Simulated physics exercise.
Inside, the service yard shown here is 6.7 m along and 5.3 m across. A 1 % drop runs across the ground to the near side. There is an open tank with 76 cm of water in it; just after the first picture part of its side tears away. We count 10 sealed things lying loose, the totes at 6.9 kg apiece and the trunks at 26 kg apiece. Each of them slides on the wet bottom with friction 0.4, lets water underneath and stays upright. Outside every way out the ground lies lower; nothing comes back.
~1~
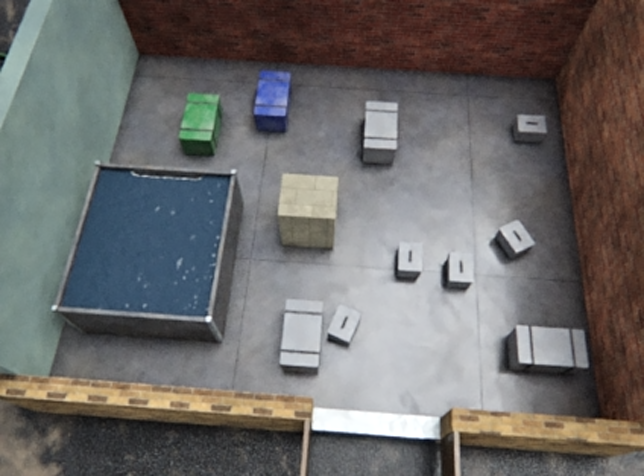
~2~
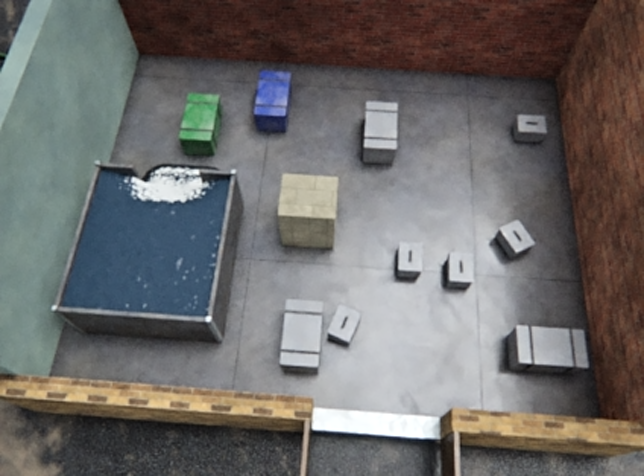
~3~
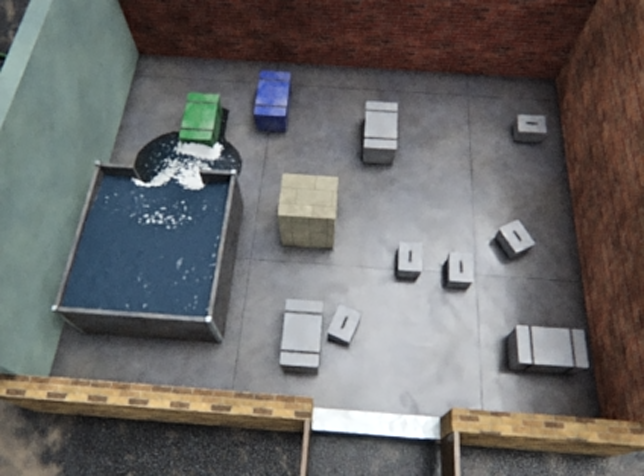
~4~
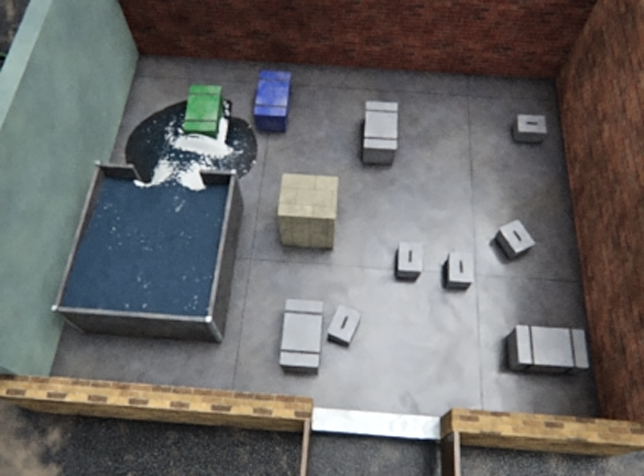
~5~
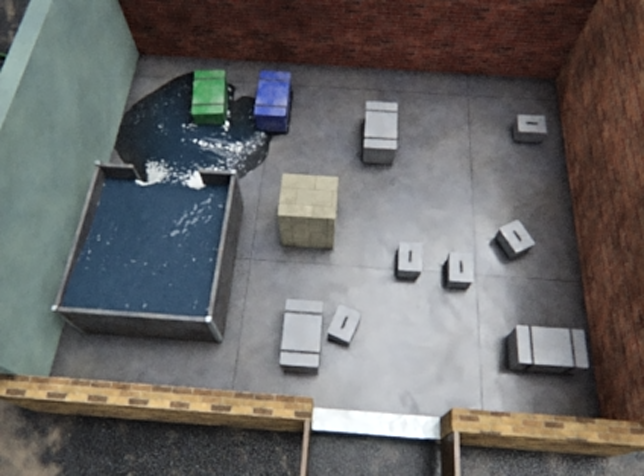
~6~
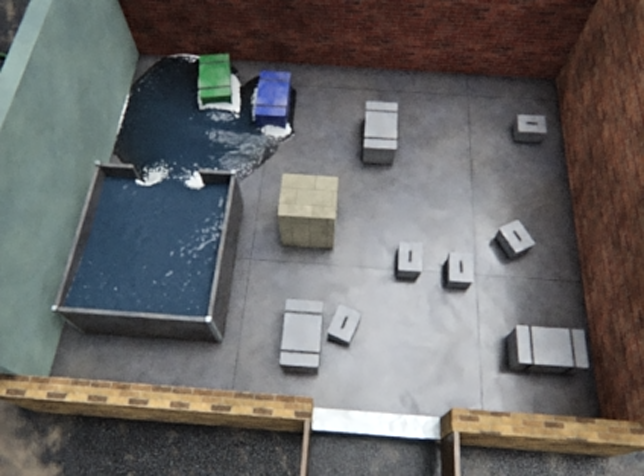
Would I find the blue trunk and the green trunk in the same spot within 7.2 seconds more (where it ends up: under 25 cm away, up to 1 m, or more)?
So the blue trunk is moved a long way, and as for the green trunk, it is moved a long way.
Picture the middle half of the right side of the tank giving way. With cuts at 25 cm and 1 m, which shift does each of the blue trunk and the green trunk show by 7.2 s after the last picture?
Well, the blue trunk scoots over a bit and the green trunk basically stays there.
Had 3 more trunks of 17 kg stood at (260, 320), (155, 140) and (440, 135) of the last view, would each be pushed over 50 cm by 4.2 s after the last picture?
In sequence: Stays within; goes beyond; goes beyond.
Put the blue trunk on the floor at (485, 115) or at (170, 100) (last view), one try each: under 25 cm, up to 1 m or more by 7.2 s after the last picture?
From the first place it goes well off; from the second it goes well off.
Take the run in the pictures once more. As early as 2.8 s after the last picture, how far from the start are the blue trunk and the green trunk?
About 350 and 200 cm.
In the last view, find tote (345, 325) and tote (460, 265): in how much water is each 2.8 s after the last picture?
Depths: Near 0 cm, then near 0 cm.
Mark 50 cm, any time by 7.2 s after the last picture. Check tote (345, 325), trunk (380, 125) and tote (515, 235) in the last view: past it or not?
Well, going one by one, it's not that far, too far and too far.
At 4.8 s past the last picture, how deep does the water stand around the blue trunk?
Roughly 13 cm at that moment.
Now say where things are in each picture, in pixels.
The first frame shows the blue trunk at (273, 93), on the bottom; the green trunk at (199, 116) rests on the ground; water covers 3.4 m2; 0 of 10 have shifted.
The second frame shows the blue trunk at (273, 93), on the bottom; the green trunk at (199, 116), on the bottom; 4.0 m2 under water; 0 of 10 have shifted.
The third frame shows the blue trunk at (273, 93) rests on the ground; the green trunk at (199, 116) rests on the ground; 4.7 m2 under water; 0 of 10 have shifted.
The fourth frame shows the blue trunk at (273, 93) rests on the ground; the green trunk at (203, 107) rests on the ground, 16 cm from its start; 5.7 m2 under water; 1 of 10 have shifted.
The fifth frame shows the blue trunk at (273, 93), on the bottom; the green trunk at (209, 91) rests on the ground, 46 cm from its start; 6.9 m2 under water; 1 of 10 have shifted.
The sixth frame shows the blue trunk at (273, 93), on the bottom; the green trunk at (215, 75) rests on the ground, 78 cm from its start; 8.1 m2 under water; 1 of 10 have shifted.
Then, 0.9 s after the last picture the blue trunk is near (329, 76), 0.9 m from its start, aground; the green trunk is near (218, 58), 1.0 m from its start, afloat; 0 of 10 are out; 1 afloat.
Then, 2.8 s after the last picture the blue trunk is near (516, 123), 3.5 m from its start, aground; the green trunk is near (345, 100), 2.1 m from its start, afloat; 0 of 10 are out; 1 afloat.
Then, 4.8 s after the last picture the blue trunk is near (557, 205), 4.2 m from its start, afloat; the green trunk is near (521, 174), 4.6 m from its start, afloat; 0 of 10 are out; 3 afloat.
Then, 7.2 s after the last picture the blue trunk is near (525, 381), 5.2 m from its start, afloat; the green trunk is near (556, 323), 5.5 m from its start, afloat; 0 of 10 are out; 5 afloat.
